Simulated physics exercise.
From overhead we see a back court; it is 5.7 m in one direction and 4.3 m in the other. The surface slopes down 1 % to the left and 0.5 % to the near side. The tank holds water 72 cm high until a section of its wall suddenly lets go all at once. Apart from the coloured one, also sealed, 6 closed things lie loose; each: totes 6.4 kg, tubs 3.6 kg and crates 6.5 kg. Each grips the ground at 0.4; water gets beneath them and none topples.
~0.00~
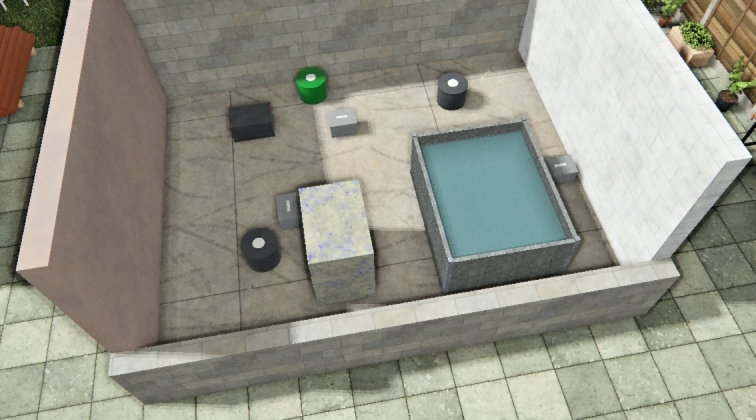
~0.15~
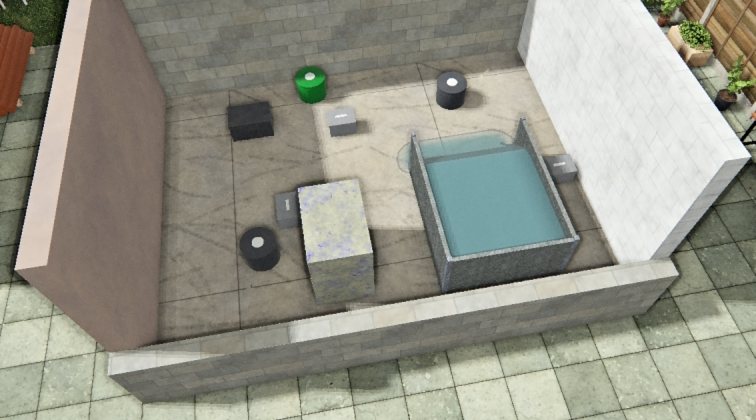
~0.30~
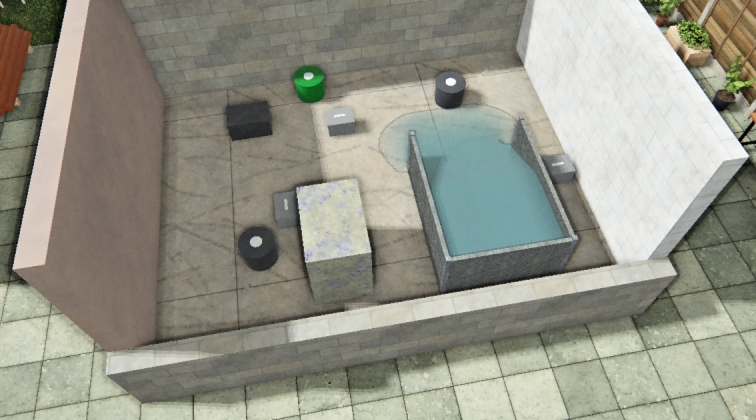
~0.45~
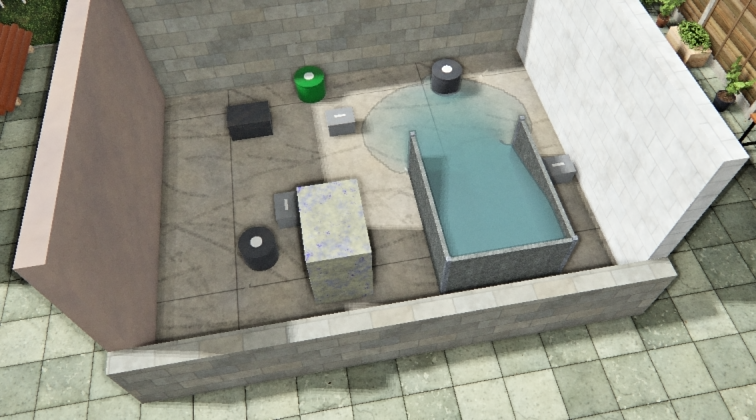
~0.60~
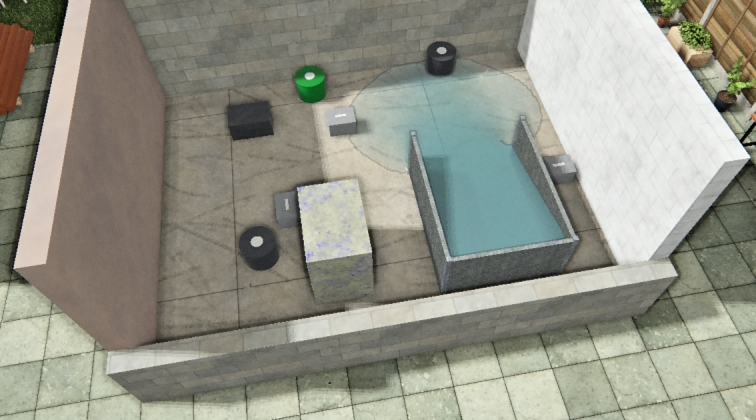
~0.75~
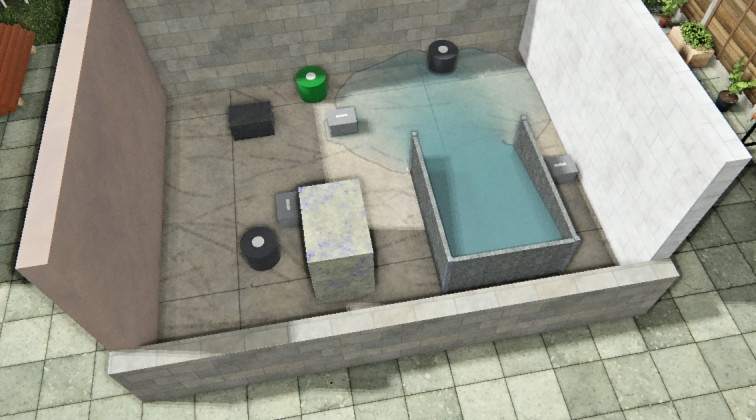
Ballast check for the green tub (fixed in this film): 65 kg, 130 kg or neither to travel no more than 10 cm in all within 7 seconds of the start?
It's likely that the extra mass is necessary.
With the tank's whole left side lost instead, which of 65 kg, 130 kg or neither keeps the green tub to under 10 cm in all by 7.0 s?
The lighter one.
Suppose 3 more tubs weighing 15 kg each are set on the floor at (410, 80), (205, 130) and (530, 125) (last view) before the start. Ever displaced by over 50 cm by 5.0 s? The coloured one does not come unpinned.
In the given order, I'd say greater, greater, greater.
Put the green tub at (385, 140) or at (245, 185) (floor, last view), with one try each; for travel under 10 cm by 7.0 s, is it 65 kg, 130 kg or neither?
Respectively, first option suffices; first option suffices.
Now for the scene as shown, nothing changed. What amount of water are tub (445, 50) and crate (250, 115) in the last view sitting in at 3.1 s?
Around 18 cm and 8 cm.
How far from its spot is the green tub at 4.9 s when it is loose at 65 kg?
About 60 cm.
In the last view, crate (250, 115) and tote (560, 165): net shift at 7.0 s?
300 cm and 150 cm.
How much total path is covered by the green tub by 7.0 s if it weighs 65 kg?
Close to 60 centimetres all told.
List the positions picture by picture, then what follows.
The first picture shows the green tub at (311, 78), on the bottom; 2.5 m2 under water; 0 of 7 have shifted.
The second picture shows the green tub at (310, 77) rests on the ground; 3.3 m2 under water; 0 of 7 have shifted.
The third picture shows the green tub at (309, 76) rests on the ground; water covers 4.5 m2; 0 of 7 have shifted.
The fourth picture shows the green tub at (309, 76), on the bottom; water covers 5.8 m2; 1 of 7 have shifted.
The fifth picture shows the green tub at (310, 76) rests on the ground; water covers 7.4 m2; 1 of 7 have shifted.
The sixth picture shows the green tub at (311, 76) rests on the ground; 8.5 m2 under water; 1 of 7 have shifted.
After 1.4 s the green tub would be 0 cm from its start with 65 kg and 0 cm from its start with 130 kg; 10 cm of water round it then.
After 3.1 s the green tub would be 65 cm from its start with 65 kg and 0 cm from its start with 130 kg; 12 cm of water round it then.
After 4.9 s the green tub would be 65 cm from its start with 65 kg and 0 cm from its start with 130 kg; 6 cm of water round it then.
After 7.0 s the green tub would be 65 cm from its start with 65 kg and 0 cm from its start with 130 kg; 3 cm of water round it then.
